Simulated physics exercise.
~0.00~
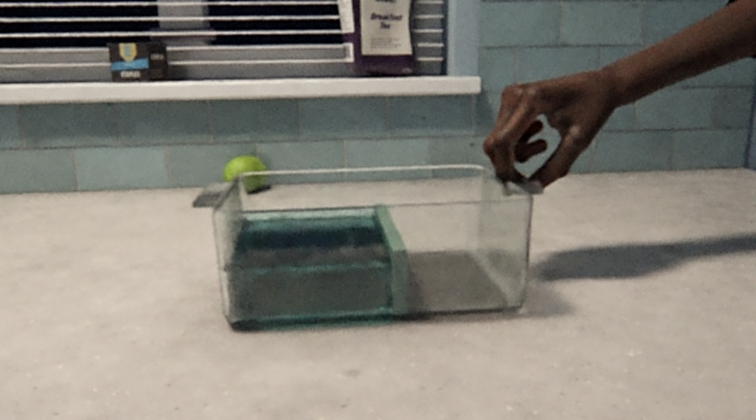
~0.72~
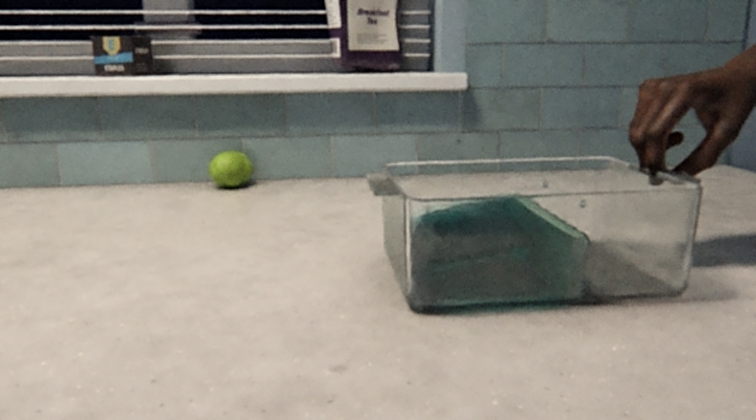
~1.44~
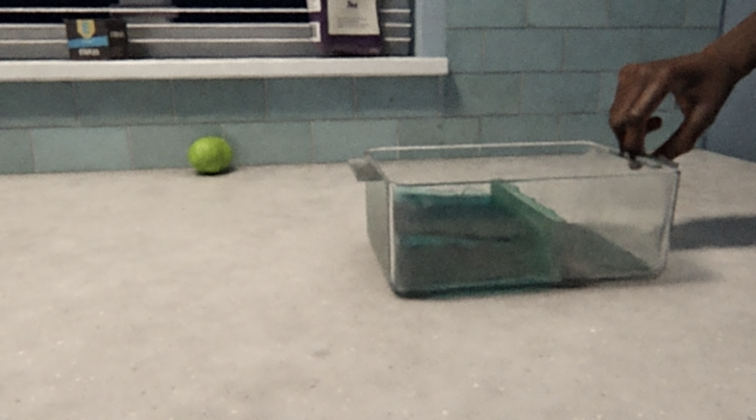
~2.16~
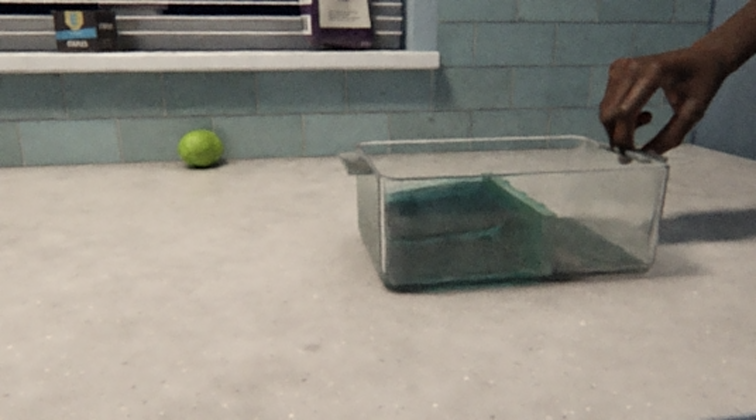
A clear oblong tub is pulled right by a hand, its blue-green water sloshing, then rests.
